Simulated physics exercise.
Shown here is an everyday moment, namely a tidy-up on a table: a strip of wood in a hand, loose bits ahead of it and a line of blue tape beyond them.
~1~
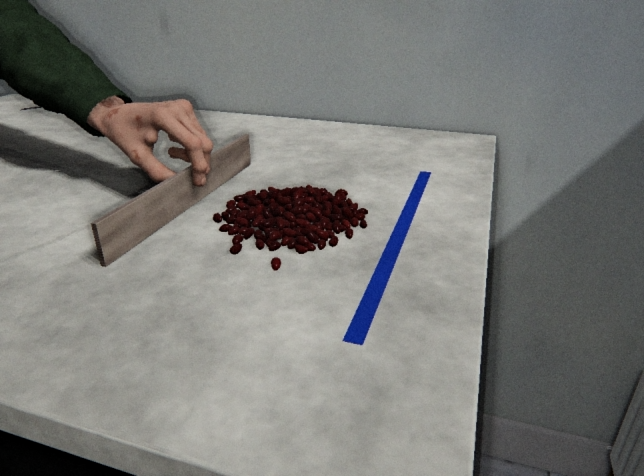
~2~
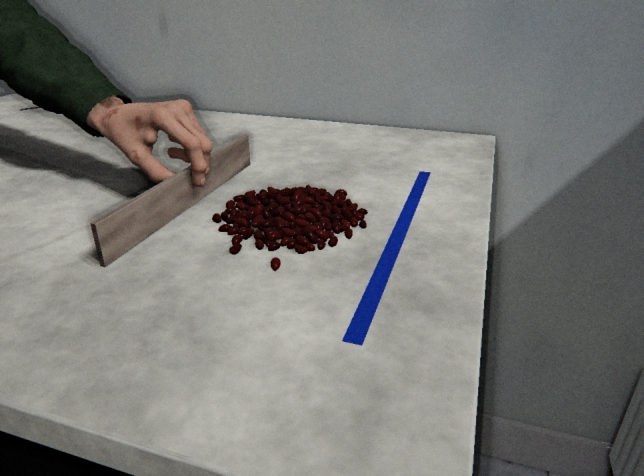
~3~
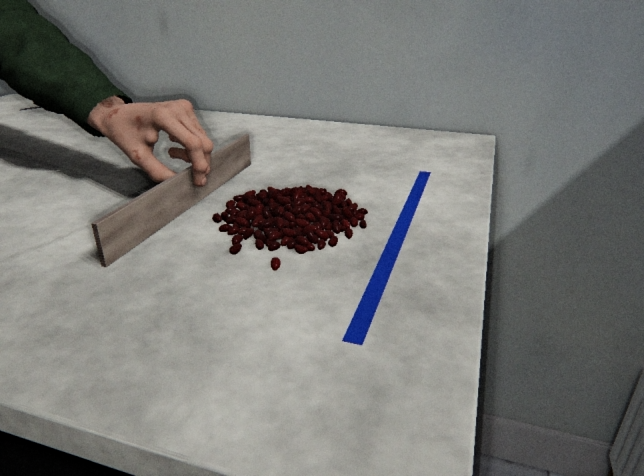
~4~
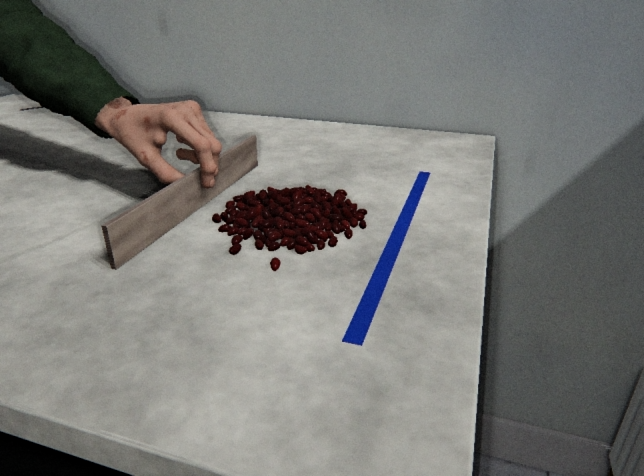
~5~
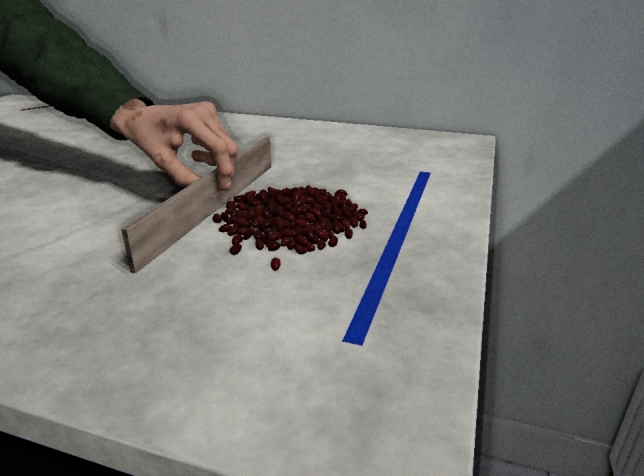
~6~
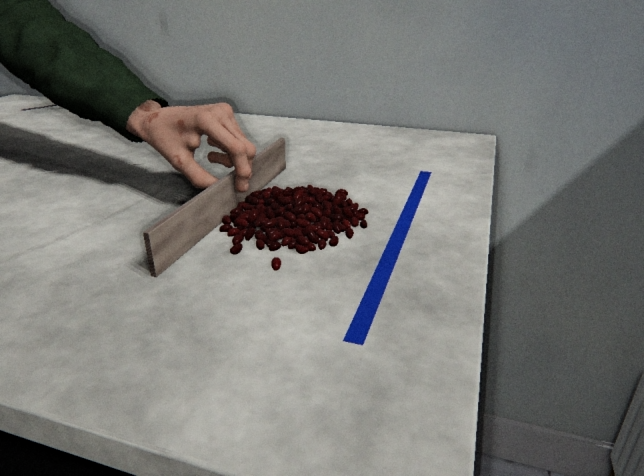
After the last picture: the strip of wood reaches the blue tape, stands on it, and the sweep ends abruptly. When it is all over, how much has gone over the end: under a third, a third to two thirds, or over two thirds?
Under a third.
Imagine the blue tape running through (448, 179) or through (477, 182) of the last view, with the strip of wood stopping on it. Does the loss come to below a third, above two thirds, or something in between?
First between a third and two thirds, then more than two thirds.
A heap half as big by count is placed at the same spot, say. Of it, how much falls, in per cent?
Some 0 per cent.
Just after the last frame, strip of wood still moving, near (319, 185); heap all on the table, its front near (431, 231).
A moment on, strip of wood stopped at the blue tape; heap about a tenth over the edge.
Further on, strip of wood stopped at the blue tape; heap roughly a quarter over the edge.
When it is over, strip of wood stopped at the blue tape; heap roughly a quarter over the edge.
